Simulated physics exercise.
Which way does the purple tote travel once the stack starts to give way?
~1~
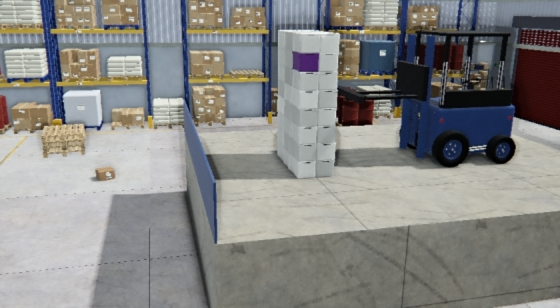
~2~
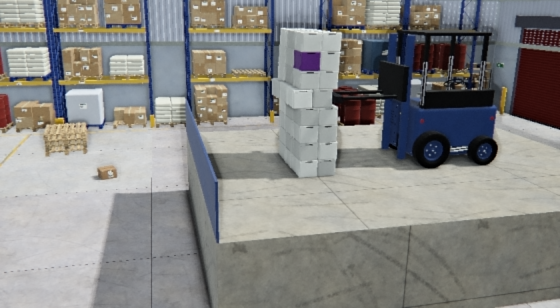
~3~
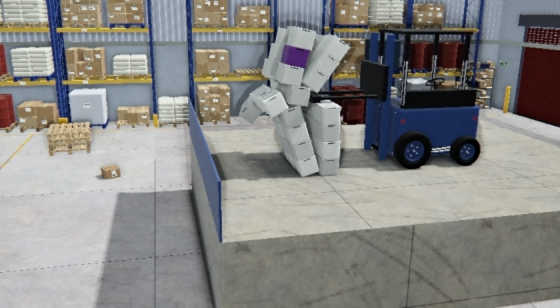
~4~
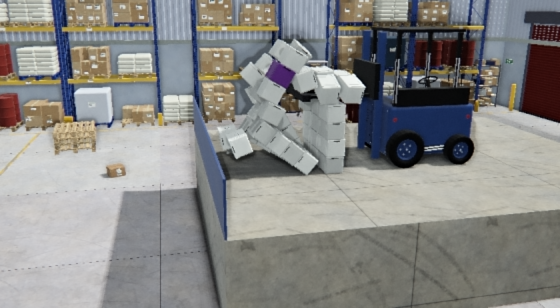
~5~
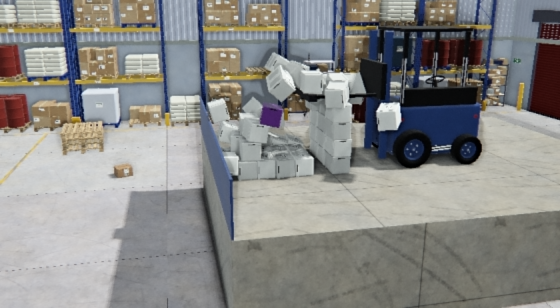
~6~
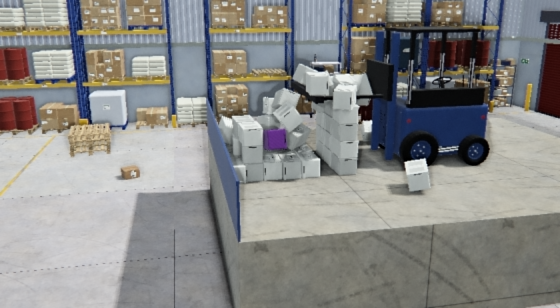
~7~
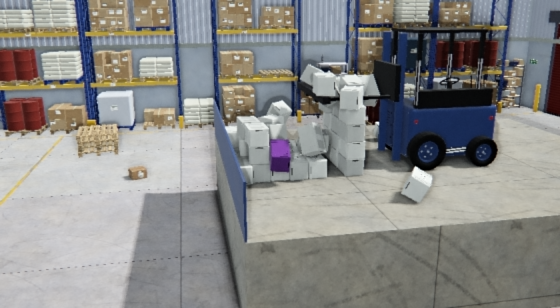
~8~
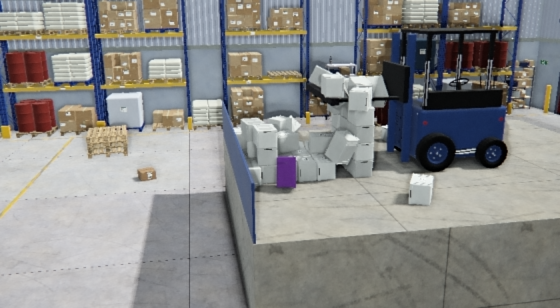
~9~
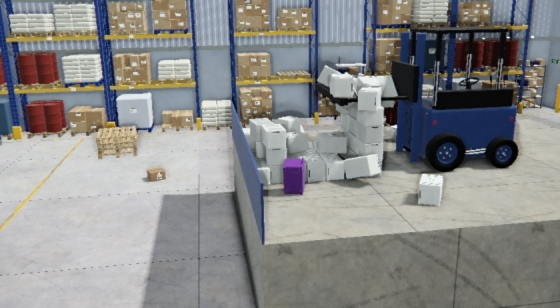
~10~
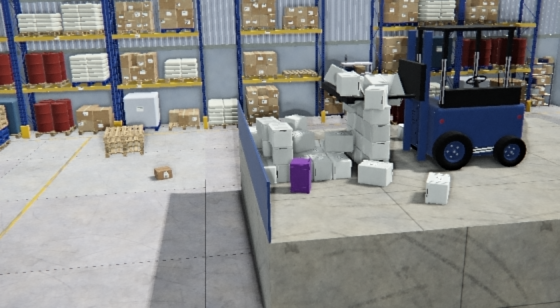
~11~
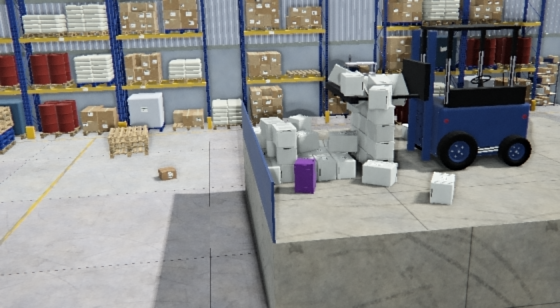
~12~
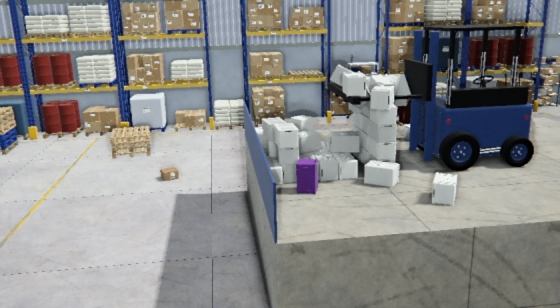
It moves down, dropping from near the top of the stack to the deck among the fallen pale totes.
